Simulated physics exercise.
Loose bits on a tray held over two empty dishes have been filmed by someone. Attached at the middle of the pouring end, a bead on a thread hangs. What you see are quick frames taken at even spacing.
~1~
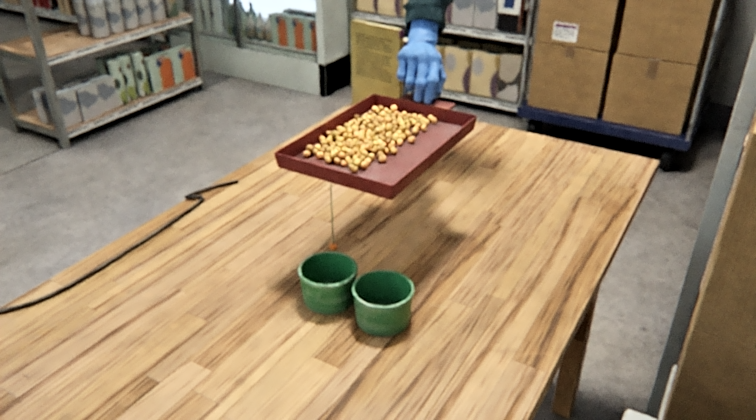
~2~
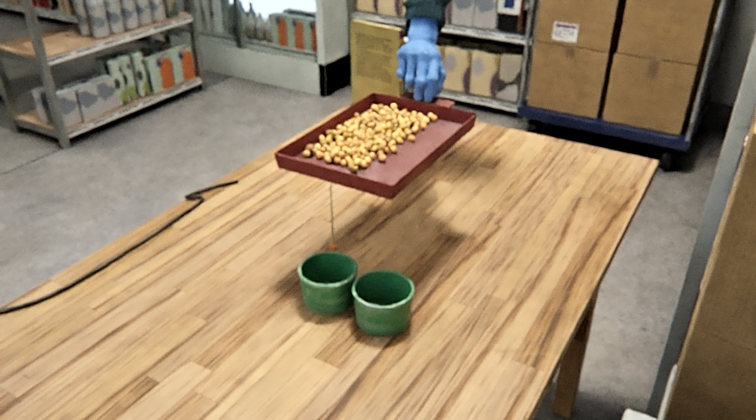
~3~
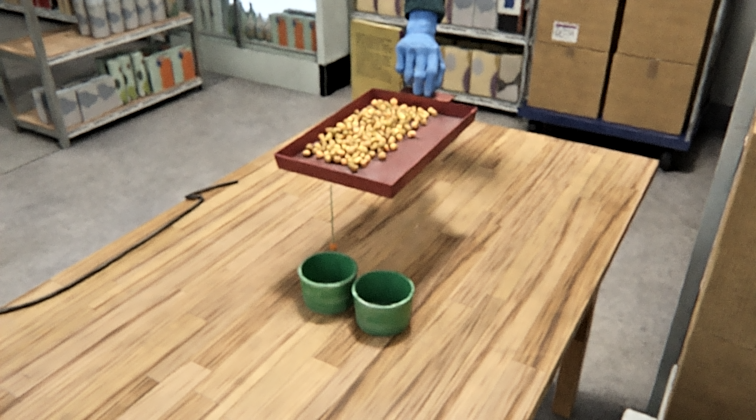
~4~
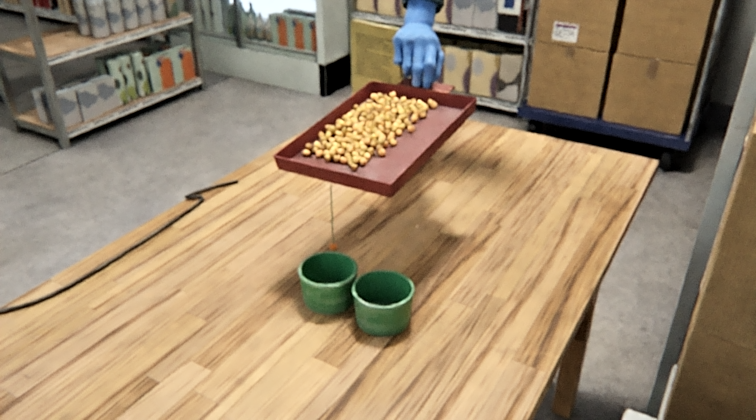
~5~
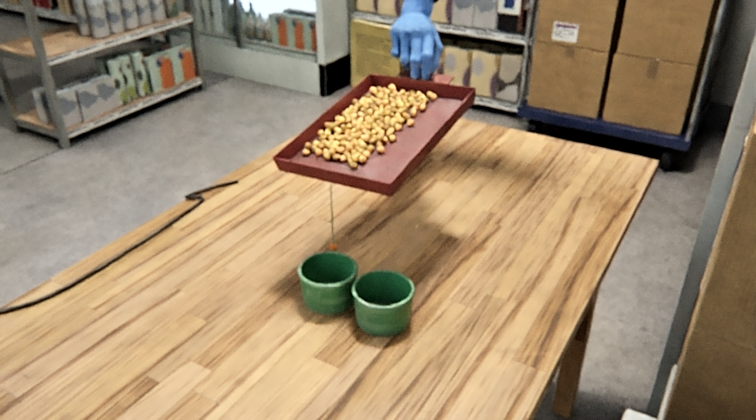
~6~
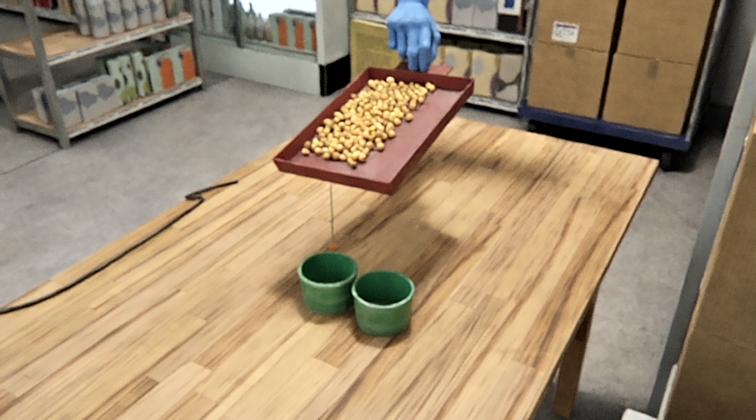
A red tray of dried chickpeas, gripped at its far side by a blue-gloved hand, starts nearly level above two empty green dishes on a wooden table. The hand gradually raises the far side, steepening the tray toward the dishes, while its near edge dips slightly at the left corner.
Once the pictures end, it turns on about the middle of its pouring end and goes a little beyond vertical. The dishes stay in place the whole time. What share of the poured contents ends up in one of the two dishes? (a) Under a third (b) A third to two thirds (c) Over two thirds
(a) Under a third.
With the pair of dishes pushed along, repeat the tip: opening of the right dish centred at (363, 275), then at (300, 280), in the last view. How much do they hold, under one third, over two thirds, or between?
Taking the tries in order: Less than a third and in the middle band.
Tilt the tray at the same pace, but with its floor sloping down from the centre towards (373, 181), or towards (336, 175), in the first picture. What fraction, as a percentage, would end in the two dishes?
70 % and 10 %.
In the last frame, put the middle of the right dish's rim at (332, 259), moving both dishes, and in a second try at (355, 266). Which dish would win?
The first time it's the one placed on the left, and the second time it's the one placed on the left.
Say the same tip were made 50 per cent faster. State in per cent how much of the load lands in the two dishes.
Estimate: Some 0 %.
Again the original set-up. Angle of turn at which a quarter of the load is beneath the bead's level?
Close to 110 degrees, I reckon.
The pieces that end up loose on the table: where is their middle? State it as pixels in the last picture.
The middle lies near (267, 288).
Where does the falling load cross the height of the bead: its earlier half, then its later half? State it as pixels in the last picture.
First part (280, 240), rest (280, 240).
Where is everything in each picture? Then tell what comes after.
Corners of the pouring end at (277, 152) and (391, 184), level; middle of the load at (374, 136), dried chickpeas; left dish at (312, 295); right dish at (368, 317); bead on its thread at (333, 247), in the first frame.
Corners of the pouring end at (277, 153) and (391, 184), level; middle of the load at (374, 135), in the second frame.
Corners of the pouring end at (277, 154) and (391, 183), tipped barely, lowest at the left corner; middle of the load at (374, 132), in the third frame.
Corners of the pouring end at (276, 155) and (390, 182), tipped a little, lowest at the left corner; middle of the load at (374, 127), in the fourth frame.
Corners of the pouring end at (275, 156) and (389, 182), tipped a little, lowest at the left corner; middle of the load at (373, 123), in the fifth frame.
Corners of the pouring end at (275, 158) and (388, 181), tipped a little, lowest at the left corner; middle of the load at (372, 118); left dish at (312, 295); right dish at (368, 317), in the sixth frame.
Soon, tray tipped steeply; nearly all on the tray; a stray few in the air.
A while on, tray tipped right over; nearly all on the tray; a stray few outside both.
Towards the end, tray tipped past a quarter turn; a small part in the left dish; nearly all outside both.
Finally, tray tipped past a quarter turn; none in the right dish; a small part in the left dish; nearly all outside both.
